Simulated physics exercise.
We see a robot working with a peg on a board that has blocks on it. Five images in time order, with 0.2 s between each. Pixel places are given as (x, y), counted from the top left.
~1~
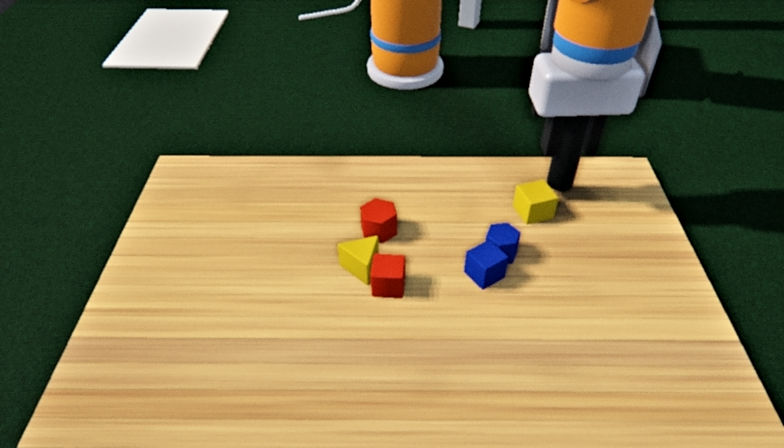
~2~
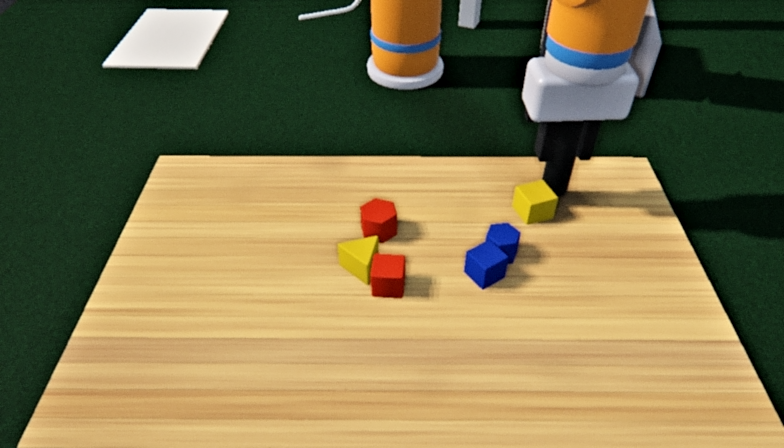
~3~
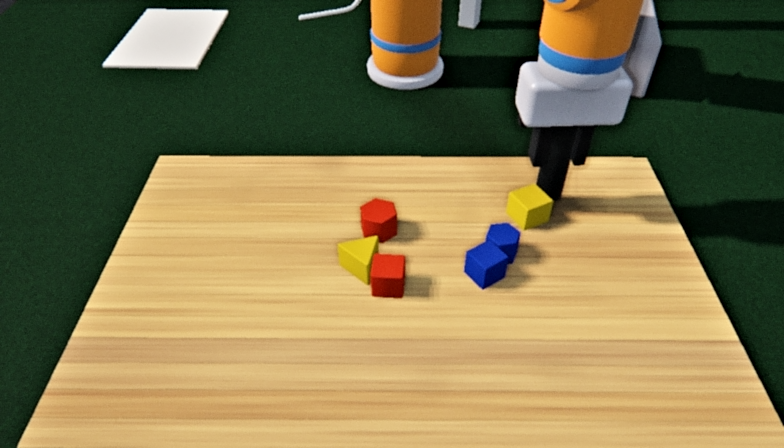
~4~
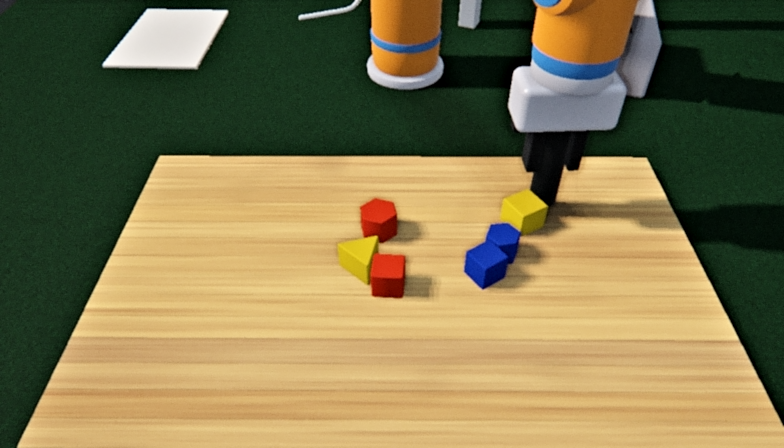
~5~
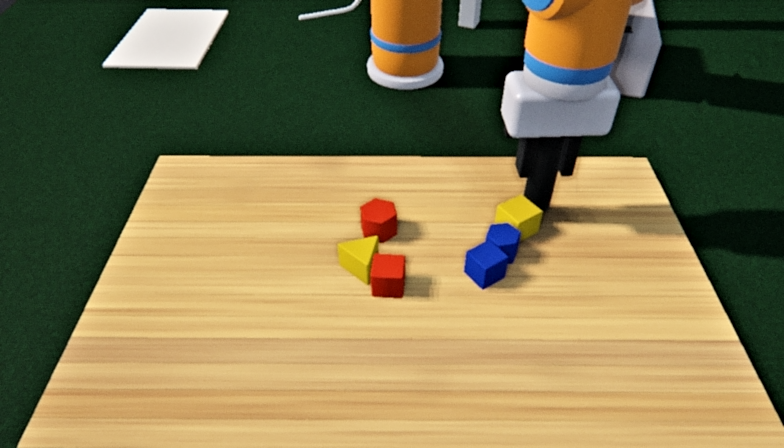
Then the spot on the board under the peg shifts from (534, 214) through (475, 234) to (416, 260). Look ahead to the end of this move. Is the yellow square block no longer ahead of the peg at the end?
Answer: Yes.
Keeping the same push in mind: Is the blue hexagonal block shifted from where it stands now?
I expect so.
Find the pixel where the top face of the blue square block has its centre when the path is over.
It is going to be at (475, 272).
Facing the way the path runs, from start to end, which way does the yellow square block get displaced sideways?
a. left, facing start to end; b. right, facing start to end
I'll go with a - left, facing start to end.
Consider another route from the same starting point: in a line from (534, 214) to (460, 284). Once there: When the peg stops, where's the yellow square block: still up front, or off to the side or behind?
The peg should keep driving it forward.
On the path given first. One third of the way, peg (495, 218); blue square block (477, 268); blue hexagonal block (500, 252); yellow square block (497, 228), turned 60° anticlockwise.
Two thirds of the way, peg (455, 232); blue square block (475, 272); blue hexagonal block (503, 259), turned 15° anticlockwise; yellow square block (489, 235), turned 80° anticlockwise.
At the end, peg (417, 250); red square block in place; blue square block (475, 272); blue hexagonal block (503, 259), turned 15° anticlockwise; yellow square block (489, 235), turned 80° anticlockwise.
